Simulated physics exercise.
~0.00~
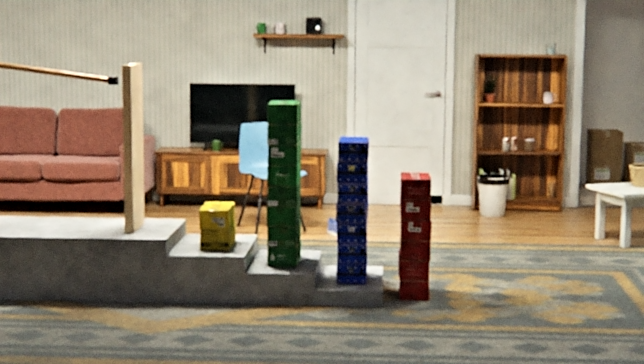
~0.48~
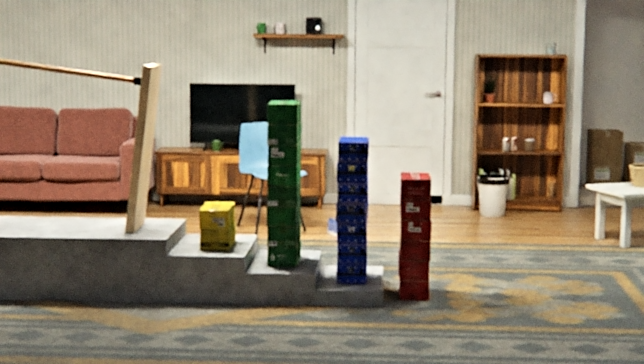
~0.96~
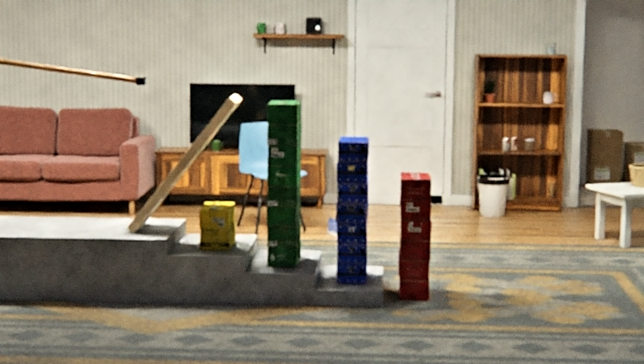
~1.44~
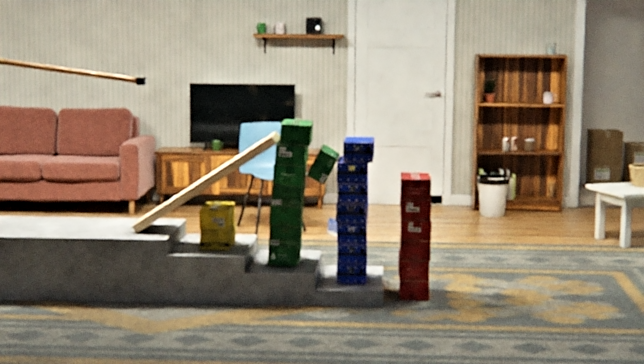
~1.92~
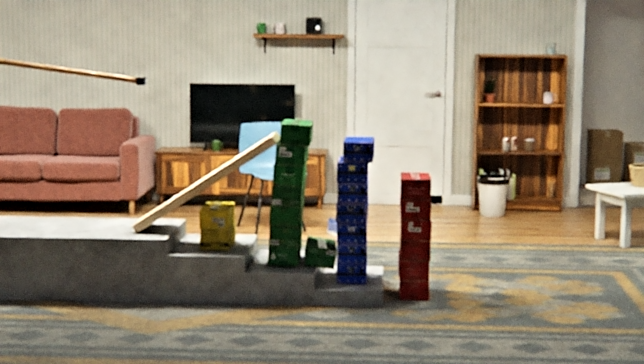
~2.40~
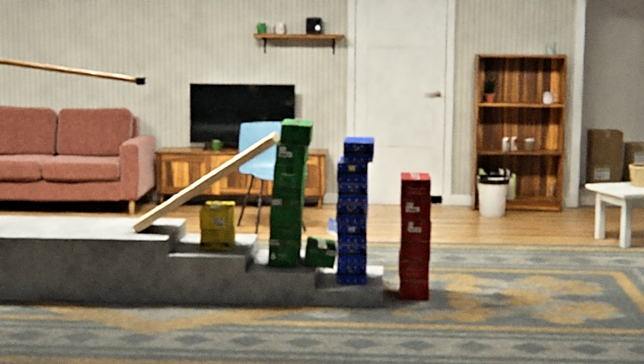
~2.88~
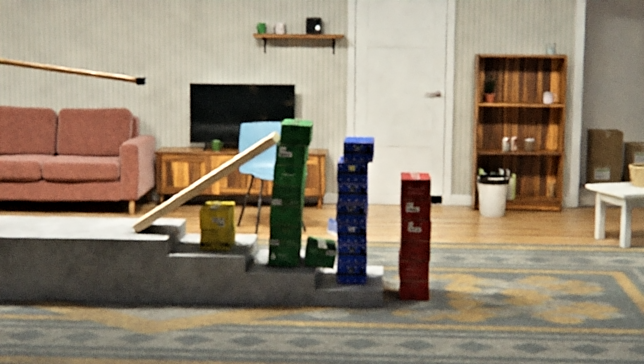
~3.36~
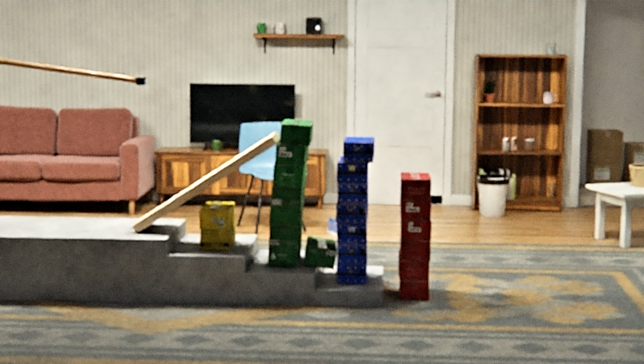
The clip opens on a living room where yellow, green, blue and red columns of boxes stand on and beside descending grey steps, with a pole reaching in from the left towards an upright wooden board. The pole pushes the board, which tips to the right and swings over the low yellow pile. It strikes the upper part of the tall green column, knocking a green box out to the right and jolting the top of the blue column. The loose box drops between the green and blue columns. At the end, the board rests slanted against the green column, while the yellow and red piles stand undisturbed.
